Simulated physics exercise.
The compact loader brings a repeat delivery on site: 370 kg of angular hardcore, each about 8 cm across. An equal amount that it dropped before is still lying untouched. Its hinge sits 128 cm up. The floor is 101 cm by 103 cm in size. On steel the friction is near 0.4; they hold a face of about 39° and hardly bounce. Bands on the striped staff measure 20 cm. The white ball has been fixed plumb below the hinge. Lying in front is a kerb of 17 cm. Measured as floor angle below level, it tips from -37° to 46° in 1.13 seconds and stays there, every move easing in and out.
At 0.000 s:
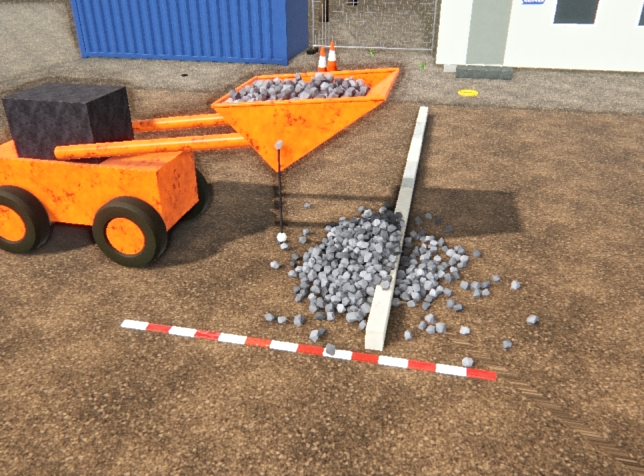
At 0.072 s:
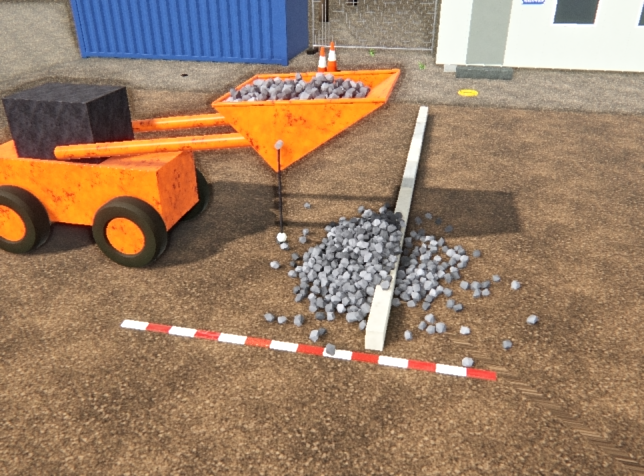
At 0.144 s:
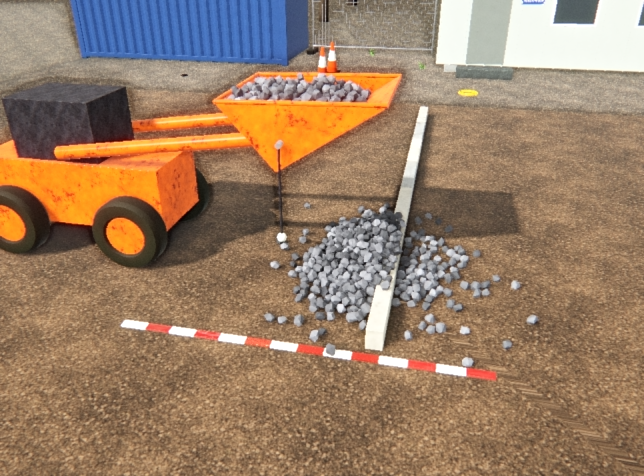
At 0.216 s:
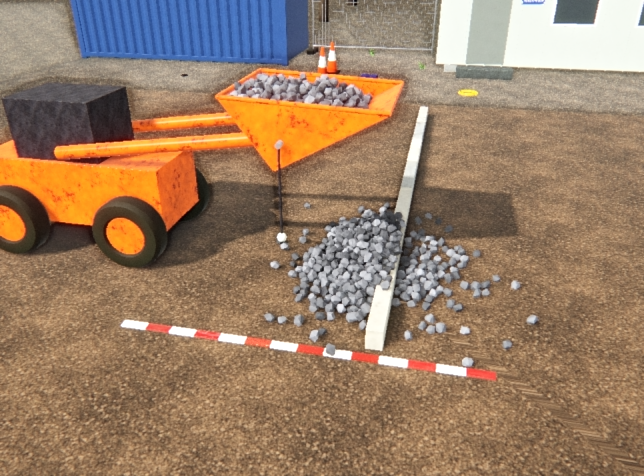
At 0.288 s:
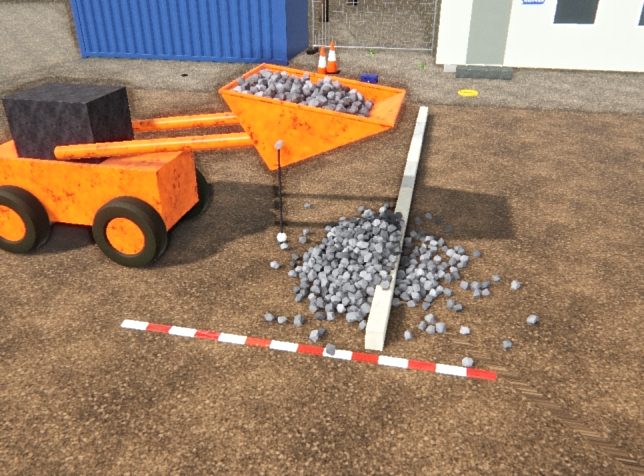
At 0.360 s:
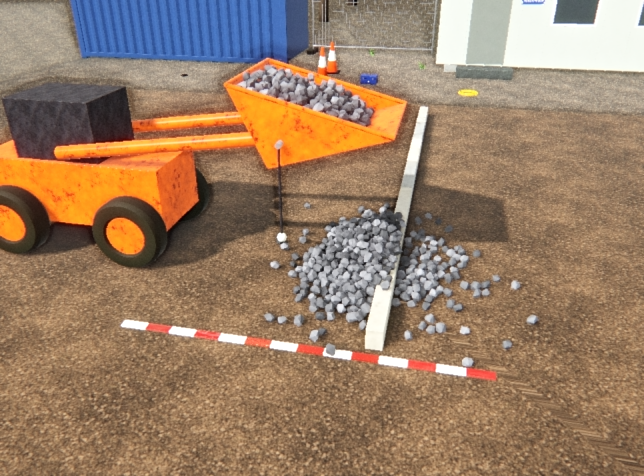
The orange loader's stone-filled bucket tilts slightly down to the right above a stone pile.
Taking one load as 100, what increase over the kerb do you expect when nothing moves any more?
55 out of 100.
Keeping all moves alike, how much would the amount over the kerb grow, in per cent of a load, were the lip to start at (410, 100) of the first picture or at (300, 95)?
Some 85 percent first and 0 percent second.
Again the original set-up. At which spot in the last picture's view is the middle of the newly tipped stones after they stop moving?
Around (404, 255) in the last picture.
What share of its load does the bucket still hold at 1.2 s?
Near 60 per cent of the load is held.
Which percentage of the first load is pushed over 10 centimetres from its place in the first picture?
Roughly 10 % of them.
After 0.9 s the floor is at 33°; in per cent of one load, 100 in the bucket, 82 on this side of the kerb, 18 over the kerb; the foremost stones are at (496, 292).
After 1.2 s the floor is at 46°; in per cent of one load, 60 in the bucket, 122 on this side of the kerb, 18 over the kerb; the foremost stones are at (496, 292).
After 1.6 s the floor is at 46°; in per cent of one load, 11 in the bucket, 138 on this side of the kerb, 51 over the kerb; the foremost stones are at (498, 296).
After 4.2 s the floor is at 46°; in per cent of one load, 0 in the bucket, 127 on this side of the kerb, 73 over the kerb; the foremost stones are at (532, 275). Net gain over the kerb, 55.
